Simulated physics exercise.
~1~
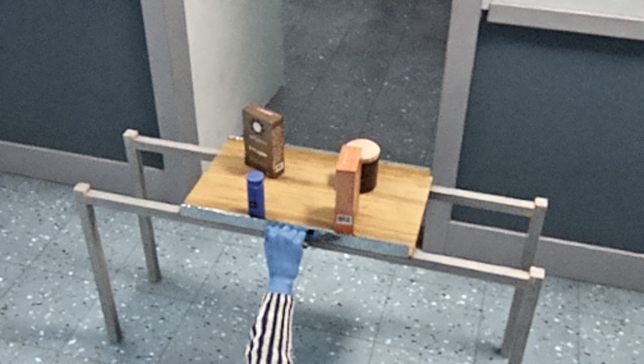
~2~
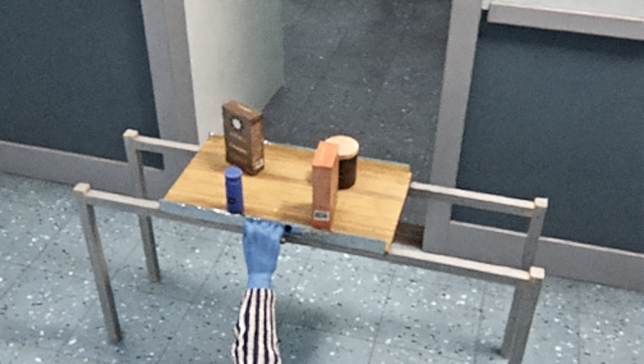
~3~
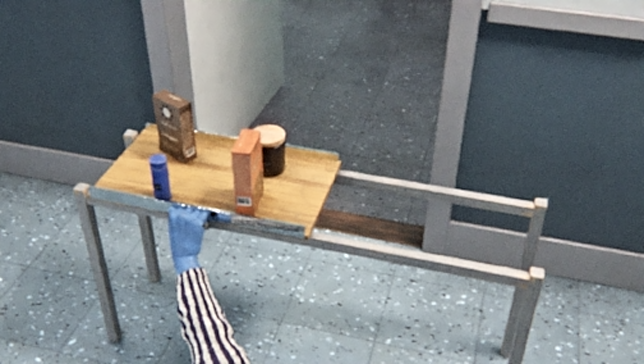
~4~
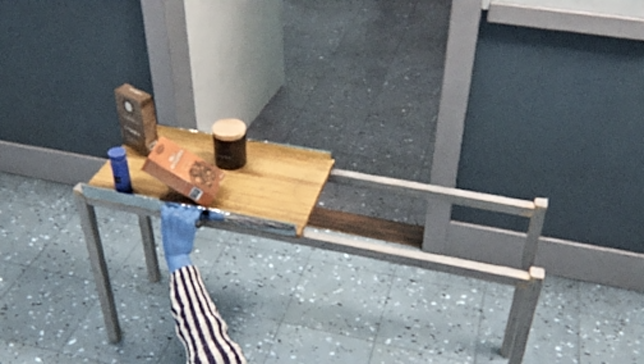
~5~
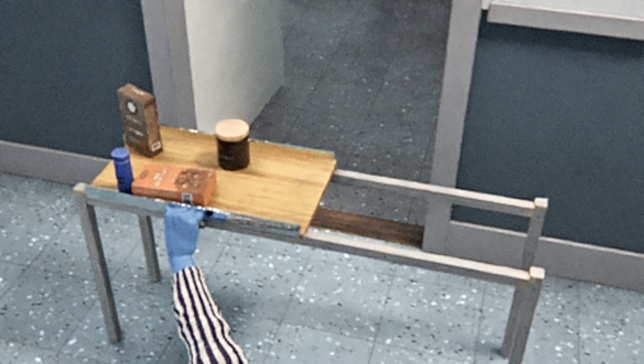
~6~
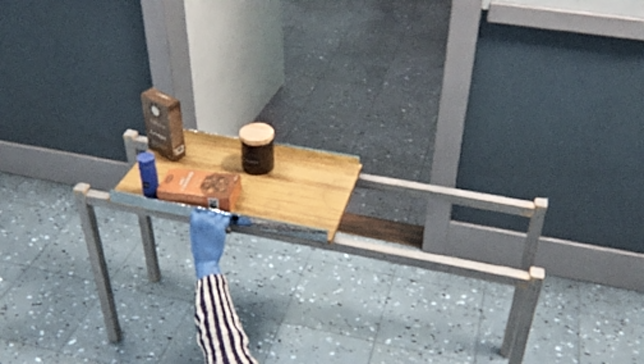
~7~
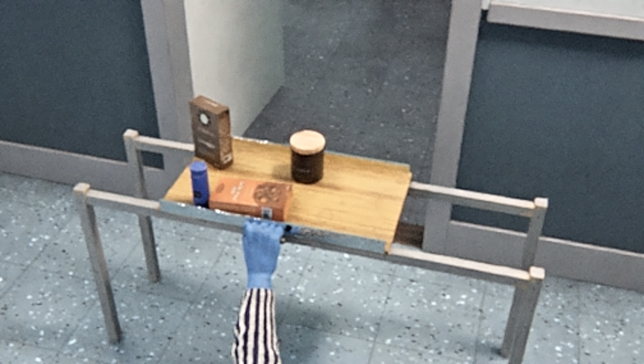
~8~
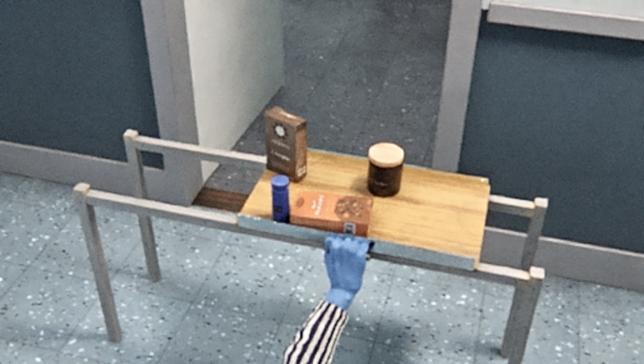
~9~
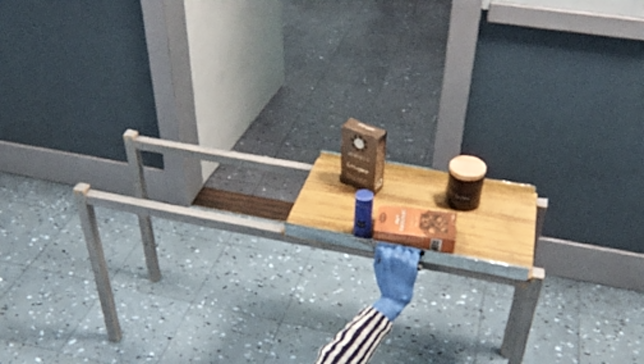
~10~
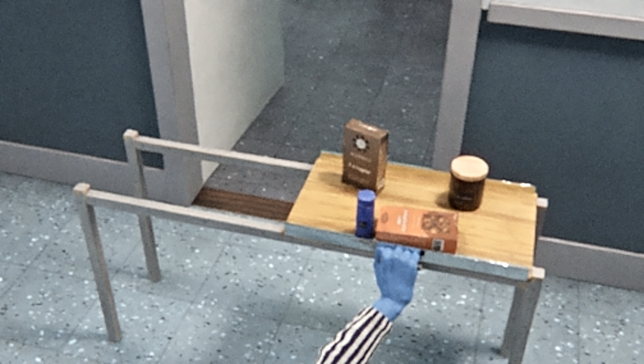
An orange packet toppled onto its side when a blue-gloved hand slid a wooden tray left along a rack and it stopped; the hand then pushed the tray to the right end, with the brown packet, blue shaker and black jar still upright.
